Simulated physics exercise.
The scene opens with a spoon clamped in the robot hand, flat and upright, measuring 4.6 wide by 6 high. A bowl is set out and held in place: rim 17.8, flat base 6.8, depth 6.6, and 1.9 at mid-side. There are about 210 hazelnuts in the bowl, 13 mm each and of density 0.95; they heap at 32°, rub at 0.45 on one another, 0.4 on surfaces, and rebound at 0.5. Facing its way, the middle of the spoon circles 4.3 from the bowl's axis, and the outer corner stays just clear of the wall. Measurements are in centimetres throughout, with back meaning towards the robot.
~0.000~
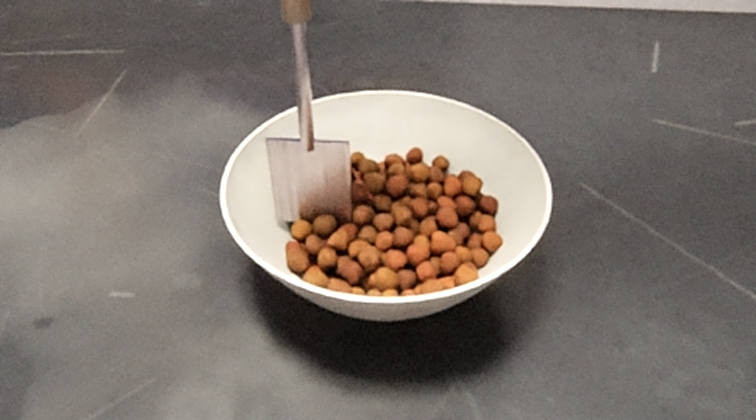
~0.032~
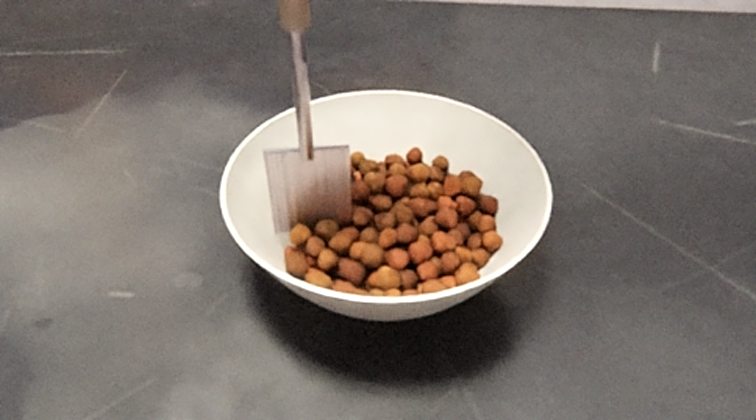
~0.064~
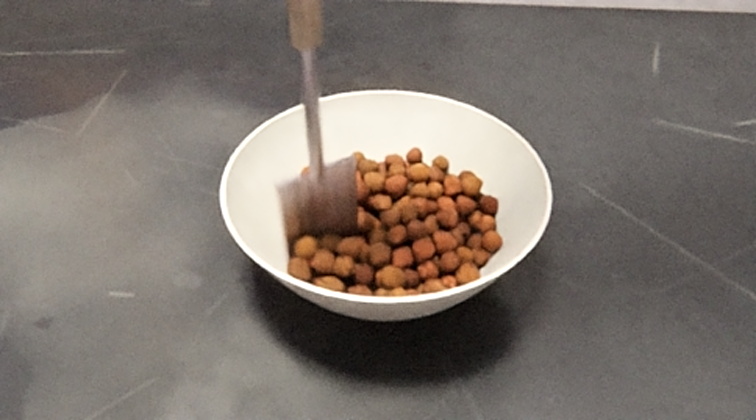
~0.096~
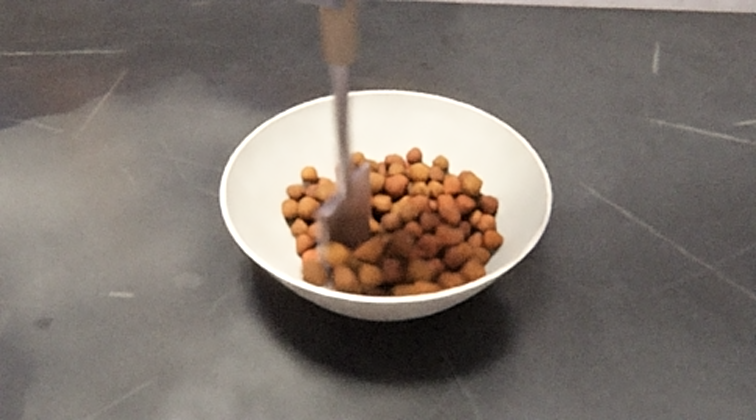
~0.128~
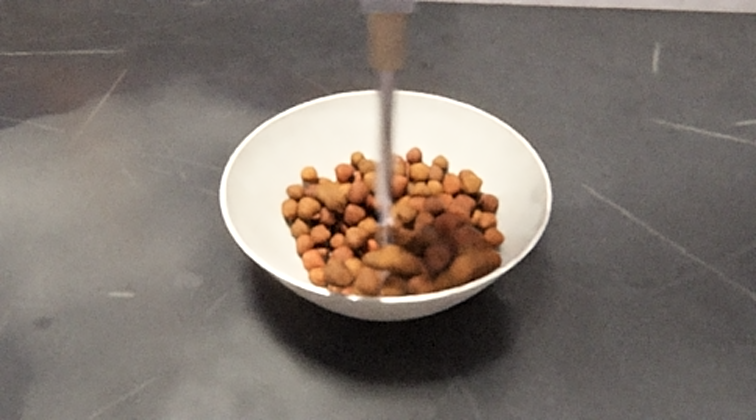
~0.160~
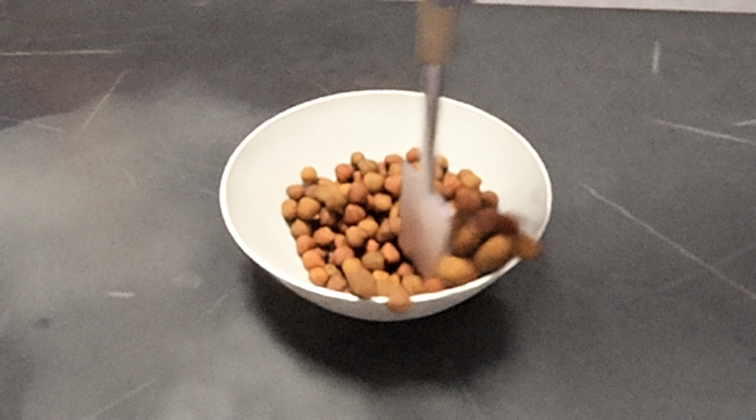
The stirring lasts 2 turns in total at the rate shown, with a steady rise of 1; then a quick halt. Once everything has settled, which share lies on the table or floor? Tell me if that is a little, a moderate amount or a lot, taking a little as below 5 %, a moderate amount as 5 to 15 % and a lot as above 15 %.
A lot, above 15 %.
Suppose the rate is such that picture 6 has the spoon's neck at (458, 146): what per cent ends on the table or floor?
Roughly 40 percent of it.
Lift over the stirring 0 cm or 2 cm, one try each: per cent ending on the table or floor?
I'd say some 40 per cent, and some 25 per cent.
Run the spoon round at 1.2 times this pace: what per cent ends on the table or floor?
Close to 40 in a hundred.
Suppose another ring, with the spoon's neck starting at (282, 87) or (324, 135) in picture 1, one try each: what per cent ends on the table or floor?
First try about 0 per cent, second try about 30 per cent.
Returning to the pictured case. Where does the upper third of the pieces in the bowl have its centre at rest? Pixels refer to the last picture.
The centre is near pixel (370, 236).
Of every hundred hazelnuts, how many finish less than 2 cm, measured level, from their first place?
10 %.
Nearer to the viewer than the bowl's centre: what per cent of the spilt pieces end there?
Around 50 %.
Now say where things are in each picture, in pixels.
The first frame shows spoon neck at (306, 117), 0° round; upper third of the load around (402, 212), from x 290 to 490, top at y 155; 207 in the bowl.
The second frame shows spoon neck at (304, 125), 11° round; upper third of the load around (399, 217), from x 290 to 490, top at y 155.
The third frame shows spoon neck at (315, 146), 38° round; upper third of the load around (398, 231), from x 290 to 490, top at y 155.
The fourth frame shows spoon neck at (344, 163), 66° round; upper third of the load around (404, 234), from x 290 to 490, top at y 155.
The fifth frame shows spoon neck at (386, 169), 93° round; upper third of the load around (427, 228), from x 290 to 495, top at y 155.
The sixth frame shows spoon neck at (428, 163), 121° round; upper third of the load around (451, 224), from x 290 to 525, top at y 155; 204 in the bowl, 3 in flight or on the tool.
By 0.43 s, 354° round, highest piece 10 above the table; 170 in the bowl, 26 on the table or floor, 11 in flight or on the tool.
By 0.70 s, 226° round, highest piece 8 above the table; 141 in the bowl, 58 on the table or floor, 8 in flight or on the tool.
By 1.03 s, 0° round, highest piece 5 above the table; 137 in the bowl, 70 on the table or floor.
By 1.73 s, 0° round, highest piece 5 above the table; 137 in the bowl, 70 on the table or floor.
Final count, 137 in the bowl, 70 on the table or floor. That is 34 % on the table or floor.
